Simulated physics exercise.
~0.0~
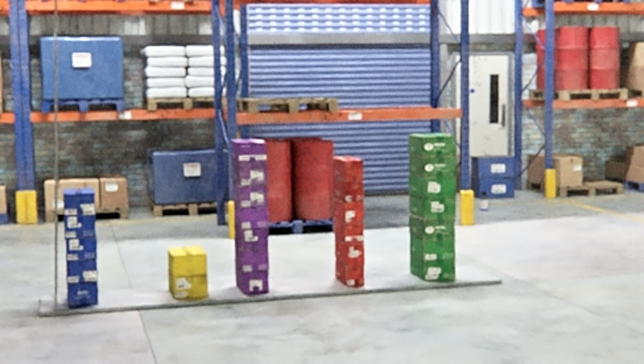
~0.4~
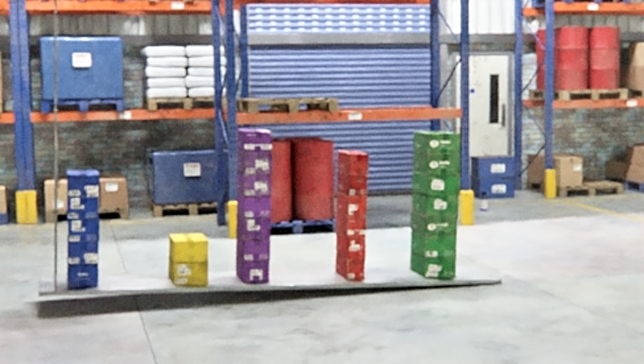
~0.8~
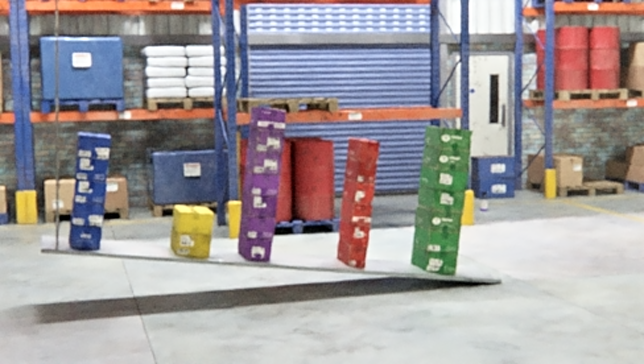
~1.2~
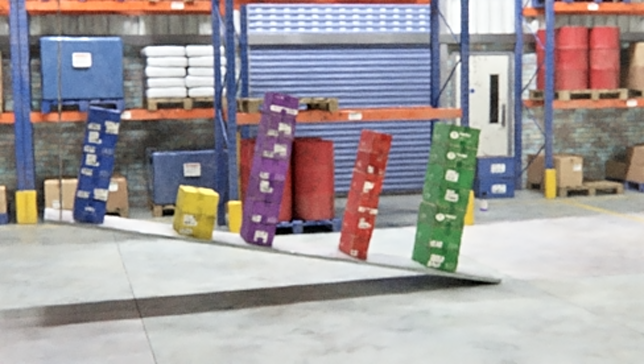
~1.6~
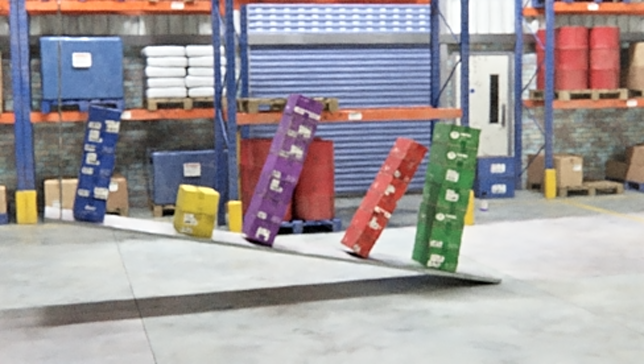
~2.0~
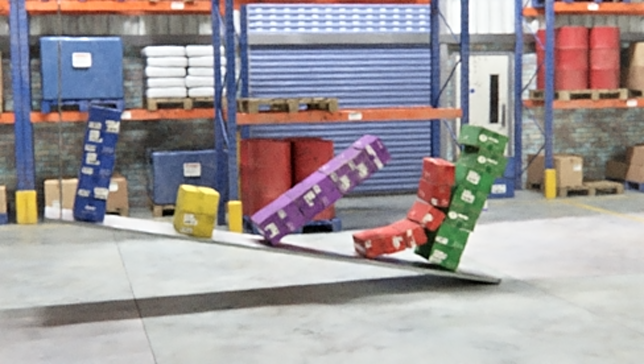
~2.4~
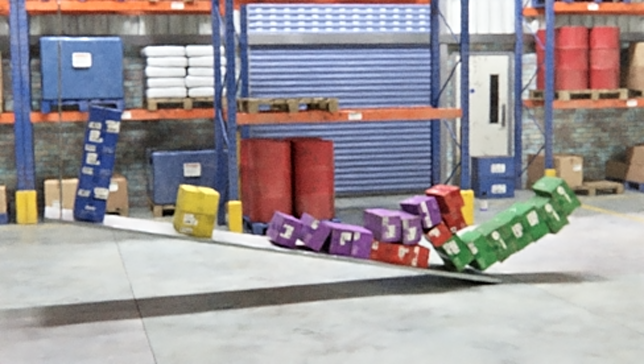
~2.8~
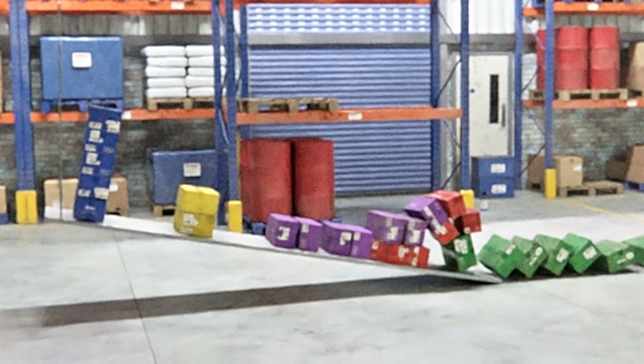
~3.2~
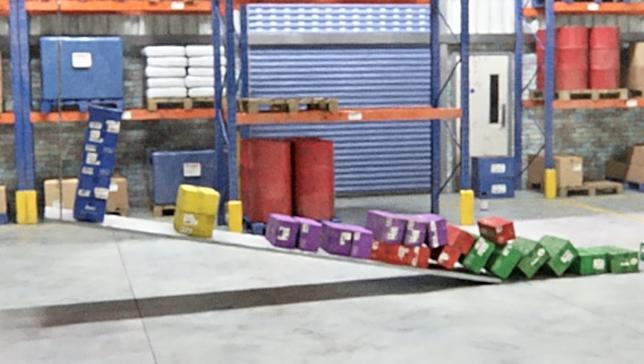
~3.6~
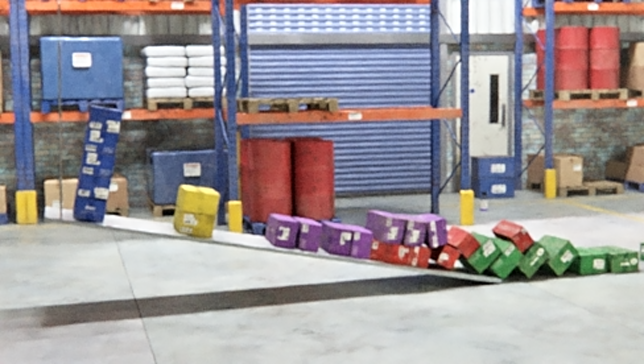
A deck's left end rises, then red, purple and green piles topple; blue and yellow stand.
